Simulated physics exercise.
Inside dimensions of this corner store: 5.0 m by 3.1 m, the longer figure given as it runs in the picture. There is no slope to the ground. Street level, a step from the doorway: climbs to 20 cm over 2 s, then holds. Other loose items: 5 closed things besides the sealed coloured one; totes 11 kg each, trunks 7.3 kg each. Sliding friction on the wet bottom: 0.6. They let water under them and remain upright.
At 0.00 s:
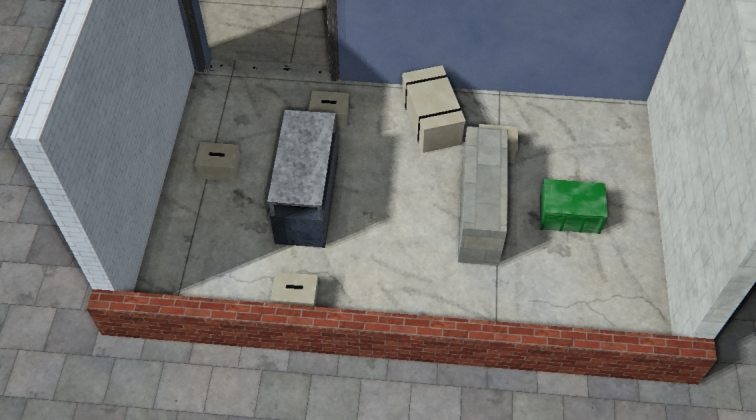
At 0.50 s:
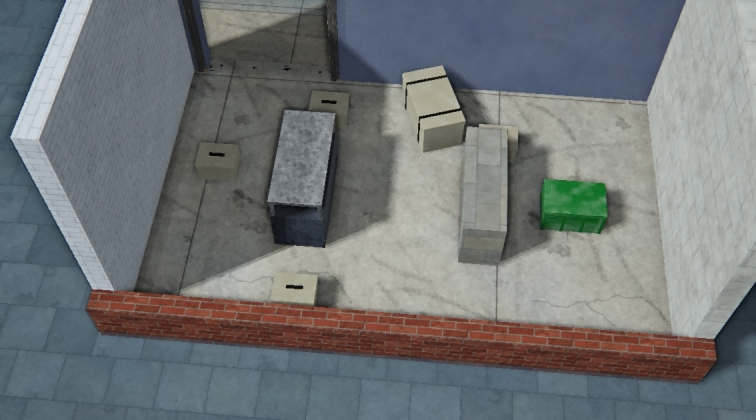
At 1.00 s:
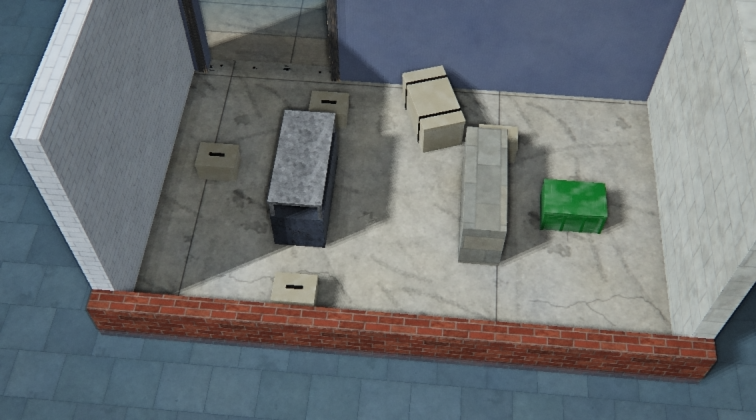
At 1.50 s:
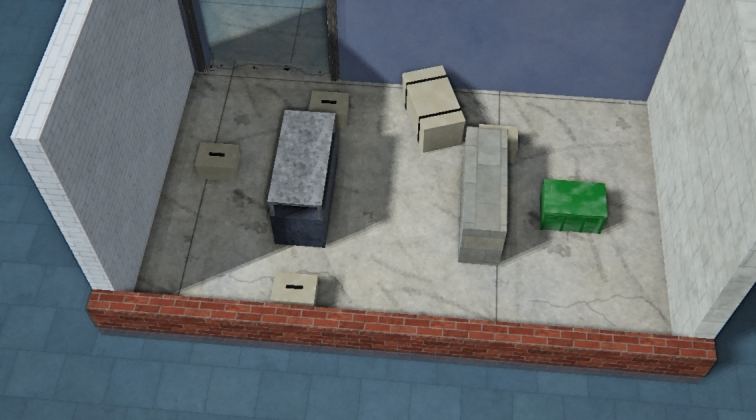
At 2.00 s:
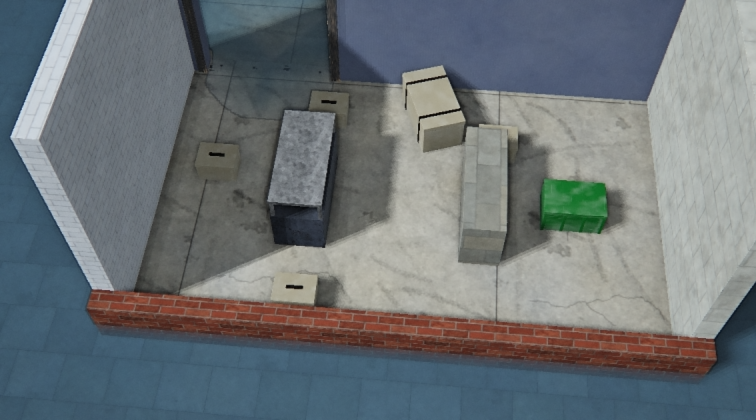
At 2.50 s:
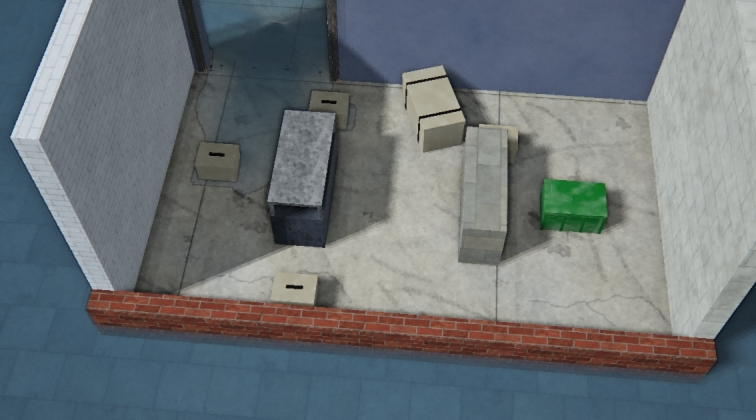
Water spreads over the paving outside, then creeps through the doorway onto the room's floor.
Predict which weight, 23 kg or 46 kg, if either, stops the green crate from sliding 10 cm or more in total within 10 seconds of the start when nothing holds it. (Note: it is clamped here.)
Lighter wins.
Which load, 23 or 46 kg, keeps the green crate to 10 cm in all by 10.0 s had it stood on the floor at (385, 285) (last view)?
Well, must use the heavier.
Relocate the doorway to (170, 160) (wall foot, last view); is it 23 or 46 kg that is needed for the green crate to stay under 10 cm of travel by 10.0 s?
Answer: The lower mass works.
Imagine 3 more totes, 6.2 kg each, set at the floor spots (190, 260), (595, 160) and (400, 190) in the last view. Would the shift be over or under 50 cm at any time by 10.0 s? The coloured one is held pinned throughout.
In that order: Beyond it, within it, beyond it.
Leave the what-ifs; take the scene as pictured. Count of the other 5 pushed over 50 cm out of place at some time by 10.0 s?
The total is 4.
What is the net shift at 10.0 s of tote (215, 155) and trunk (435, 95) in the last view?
In turn: 350 cm, 100 cm.
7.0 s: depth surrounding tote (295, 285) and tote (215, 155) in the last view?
About 8 and 10 cm.
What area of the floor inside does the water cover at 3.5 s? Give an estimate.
Wet: Near 5.0 m2.
After 3.5 s the green crate would be 0 cm from its start with 23 kg and 0 cm from its start with 46 kg; 0 cm of water round it then.
After 4.5 s the green crate would be 0 cm from its start with 23 kg and 0 cm from its start with 46 kg; 0 cm of water round it then.
After 7.0 s the green crate would be 0 cm from its start with 23 kg and 0 cm from its start with 46 kg; 0 cm of water round it then.
After 10.0 s the green crate would be 0 cm from its start with 23 kg and 0 cm from its start with 46 kg; 5 cm of water round it then.
